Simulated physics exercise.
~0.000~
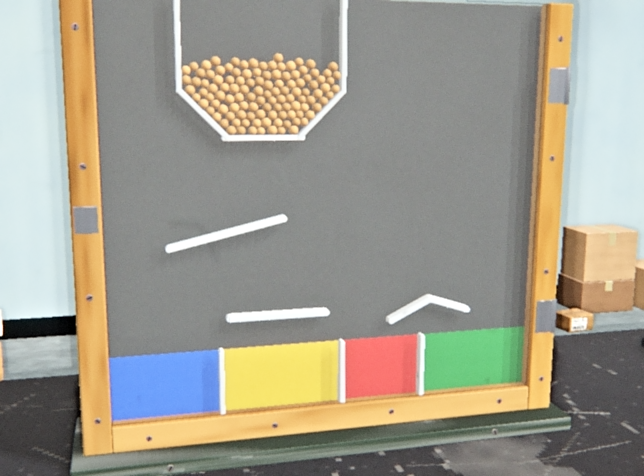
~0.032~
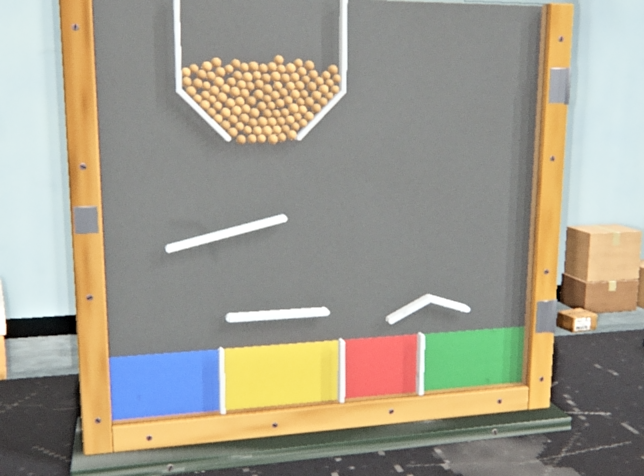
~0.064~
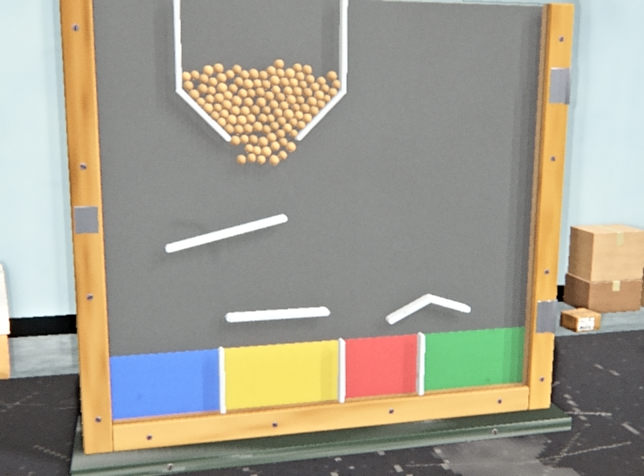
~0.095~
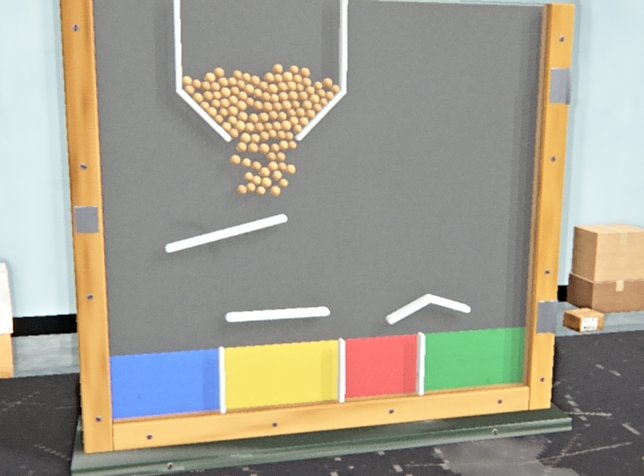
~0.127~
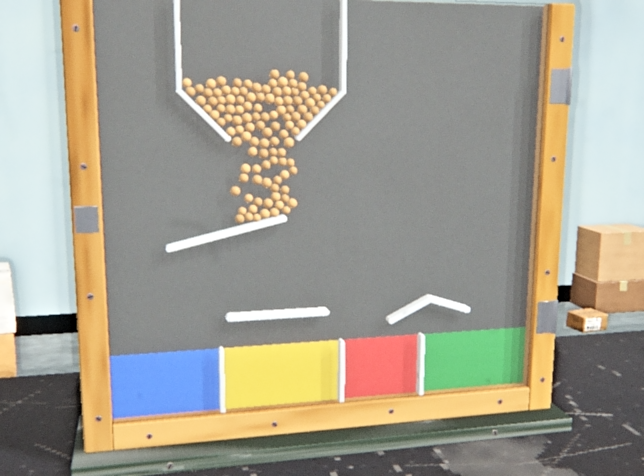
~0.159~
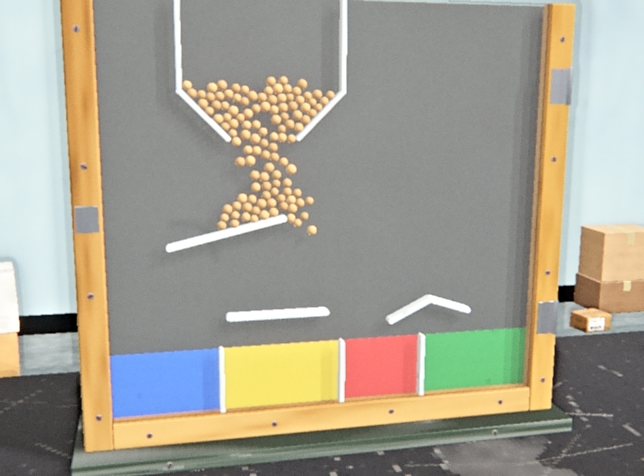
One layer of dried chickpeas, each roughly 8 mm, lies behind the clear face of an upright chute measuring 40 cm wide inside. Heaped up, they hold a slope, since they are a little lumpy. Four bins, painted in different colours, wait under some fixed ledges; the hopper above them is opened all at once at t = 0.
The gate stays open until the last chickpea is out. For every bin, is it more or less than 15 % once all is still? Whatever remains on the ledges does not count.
Once it settles, blue bin ends up higher, red bin higher, yellow bin lower and green bin lower than 15 %.
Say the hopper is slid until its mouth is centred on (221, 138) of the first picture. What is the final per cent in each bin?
Final per cent - blue bin: 65, red bin: 10, yellow bin: 0, green bin: 0.
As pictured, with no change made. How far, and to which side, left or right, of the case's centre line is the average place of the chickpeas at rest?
Offset: About 6 cm, left side.
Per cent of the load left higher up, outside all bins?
15 per cent.
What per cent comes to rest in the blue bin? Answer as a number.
45 %.
After 0.24 s, 70 % have left the hopper; down in the bins, nothing yet.
After 0.34 s, 95 % have left the hopper; down in the bins, red 15 %, yellow 5 %.
After 0.55 s, 100 % have left the hopper; down in the bins, blue 20 %, red 35 %, yellow 5 %.
In the end, by 2.2 s, blue 45 %, red 40 %, yellow 5 %, green 0 %, left higher up 15 %.
